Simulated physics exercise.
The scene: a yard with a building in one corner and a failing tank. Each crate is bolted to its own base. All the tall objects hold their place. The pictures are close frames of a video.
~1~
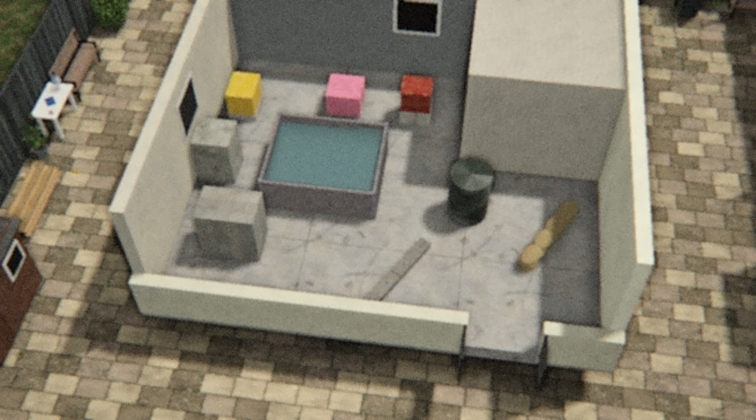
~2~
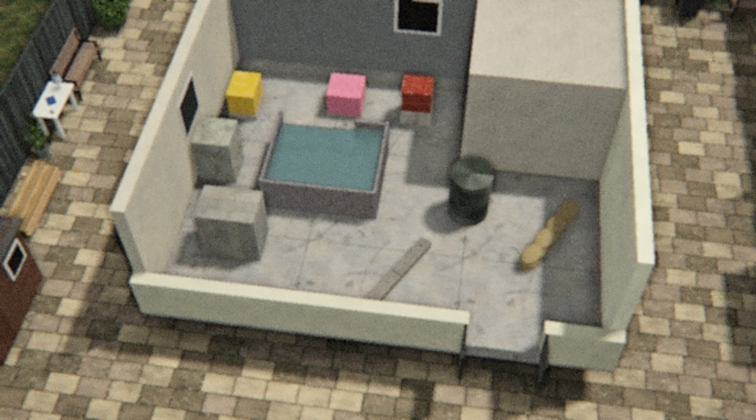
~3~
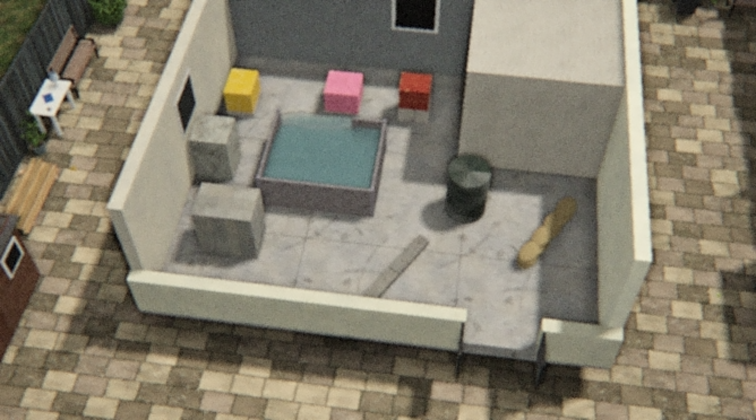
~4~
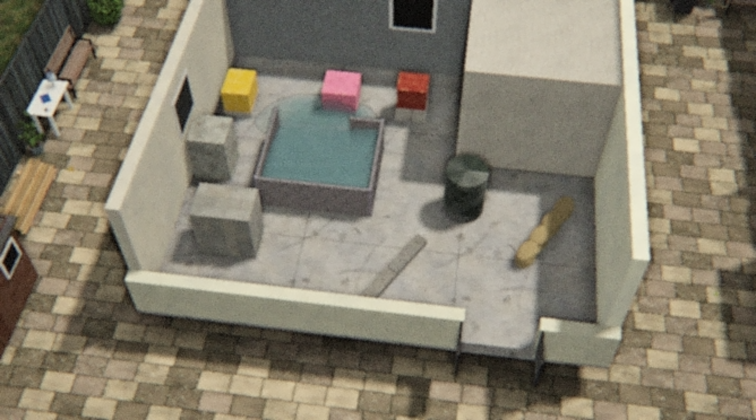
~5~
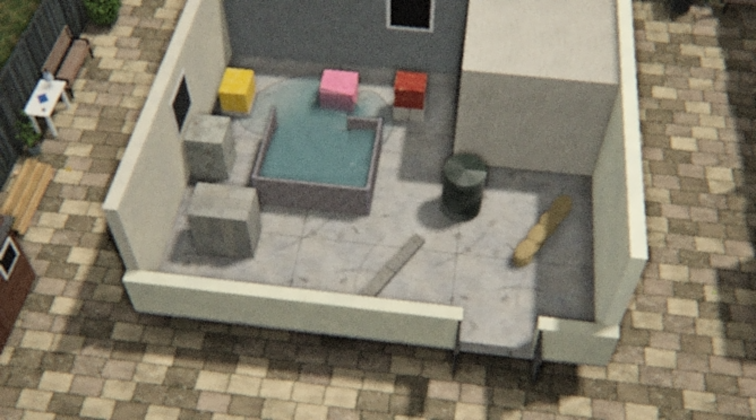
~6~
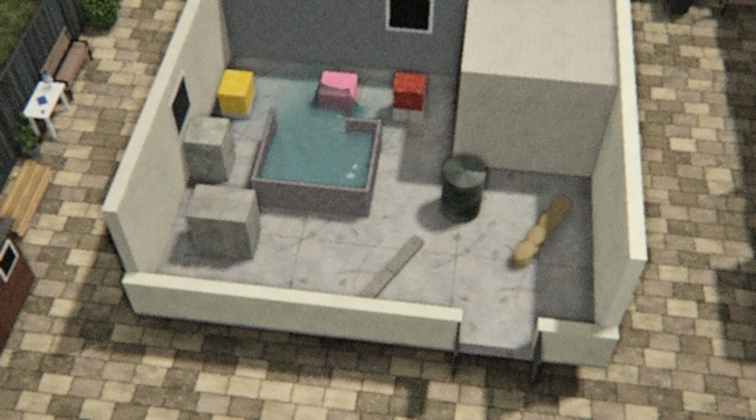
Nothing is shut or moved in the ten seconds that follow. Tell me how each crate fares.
One by one: The pink crate is wetted; the yellow crate is wetted; the red crate escapes dry.
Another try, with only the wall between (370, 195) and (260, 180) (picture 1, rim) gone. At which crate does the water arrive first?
It is the yellow-painted one.
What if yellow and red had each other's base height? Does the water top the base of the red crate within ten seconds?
My reading: The red one takes water.
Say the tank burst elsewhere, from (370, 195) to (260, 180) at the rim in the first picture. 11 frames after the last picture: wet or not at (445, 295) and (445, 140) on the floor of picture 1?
One after the other: Covered, no water.
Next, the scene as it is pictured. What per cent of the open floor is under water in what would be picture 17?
I make it 30 per cent.
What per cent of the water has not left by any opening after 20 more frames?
I make it 100 per cent.
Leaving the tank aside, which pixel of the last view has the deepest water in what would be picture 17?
Close to (231, 57).
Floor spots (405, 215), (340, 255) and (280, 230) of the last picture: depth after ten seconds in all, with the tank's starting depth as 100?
Roughly 8, 8 and 6 per cent, in turn.
A moment on, water covers 20 % of the floor; the pink crate water round its plinth, the yellow crate water round its plinth, the red crate water round its plinth.
Next, water covers 30 % of the floor; the pink crate water round its plinth, the yellow crate water round its plinth, the red crate water round its plinth.
Then, water covers 45 % of the floor; the pink crate water round its plinth, the yellow crate water round its plinth, the red crate water round its plinth.
Later, water covers 65 % of the floor; the pink crate water round its plinth, the yellow crate water round its plinth, the red crate water round its plinth.
In the end, water covers 95 % of the floor; the pink crate was topped, the yellow crate was topped, the red crate stayed above the water.
